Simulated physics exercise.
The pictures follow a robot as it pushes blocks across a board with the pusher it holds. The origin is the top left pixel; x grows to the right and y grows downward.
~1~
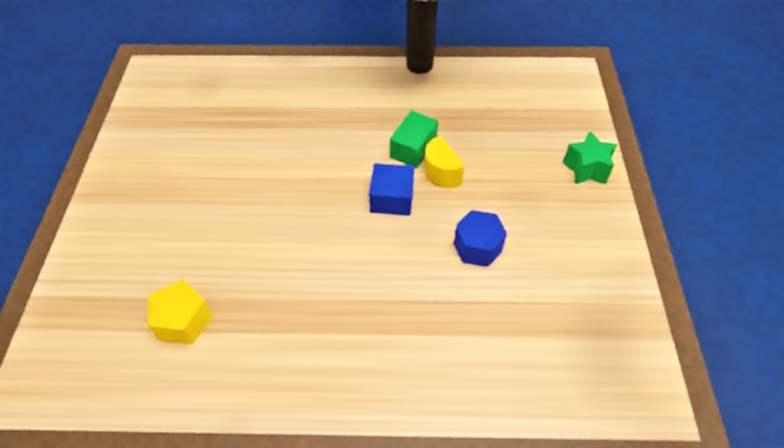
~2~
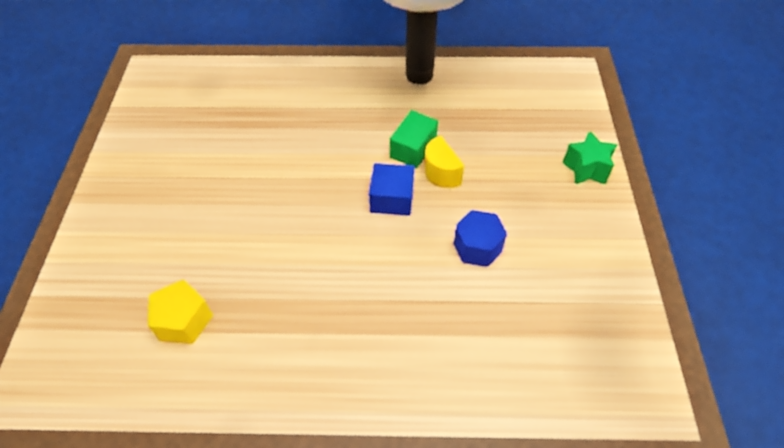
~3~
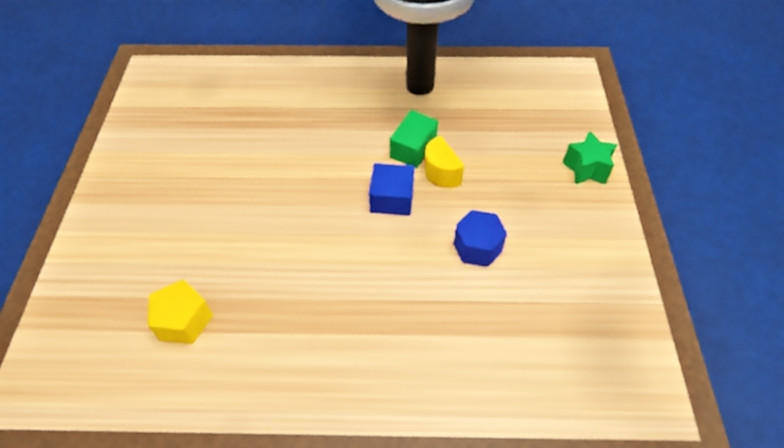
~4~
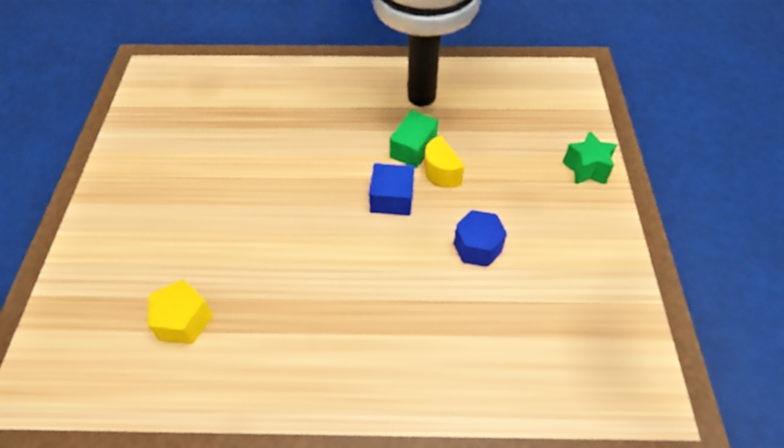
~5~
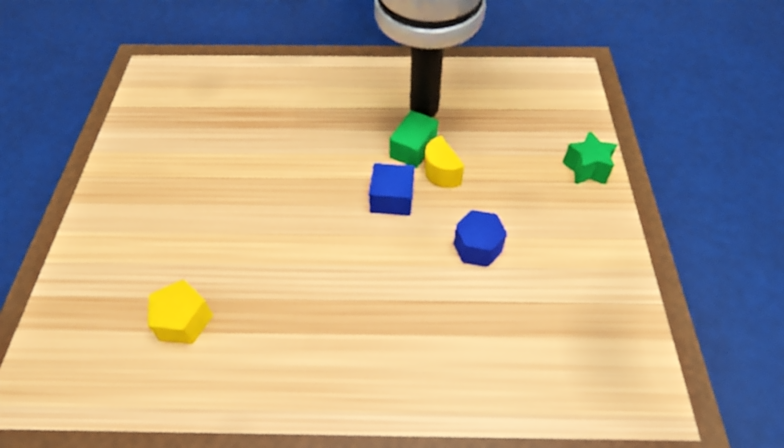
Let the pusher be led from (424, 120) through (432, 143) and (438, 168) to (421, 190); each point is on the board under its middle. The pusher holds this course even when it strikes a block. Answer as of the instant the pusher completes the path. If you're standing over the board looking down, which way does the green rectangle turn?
The block turns clockwise.
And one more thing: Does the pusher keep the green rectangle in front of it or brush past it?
My answer is that the green rectangle is still ahead.
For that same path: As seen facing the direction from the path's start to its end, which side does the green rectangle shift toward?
It will end up to the right.
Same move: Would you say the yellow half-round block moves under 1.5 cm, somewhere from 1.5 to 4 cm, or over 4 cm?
Shift: Over 4 cm.
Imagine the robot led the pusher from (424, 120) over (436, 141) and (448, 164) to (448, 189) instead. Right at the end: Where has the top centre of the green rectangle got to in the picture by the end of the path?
It should be at about (408, 149).
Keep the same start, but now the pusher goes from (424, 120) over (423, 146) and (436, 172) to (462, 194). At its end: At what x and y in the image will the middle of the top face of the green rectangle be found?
At roughly (416, 182).
On the path given first. One third of the way, pusher at (433, 133); blue four-sided block at (390, 183); green rectangle at (411, 147); yellow half-round block at (446, 161), turned 15° anticlockwise.
Two thirds of the way, pusher at (439, 158); blue four-sided block at (379, 197), turned 40° clockwise; green rectangle at (412, 171), turned 20° clockwise; yellow half-round block at (459, 183), turned 45° anticlockwise.
At the end, pusher at (421, 179); blue four-sided block at (353, 217), turned 50° clockwise; green rectangle at (390, 193), turned 25° clockwise; yellow half-round block at (460, 188), turned 65° anticlockwise; blue six-sided block still.
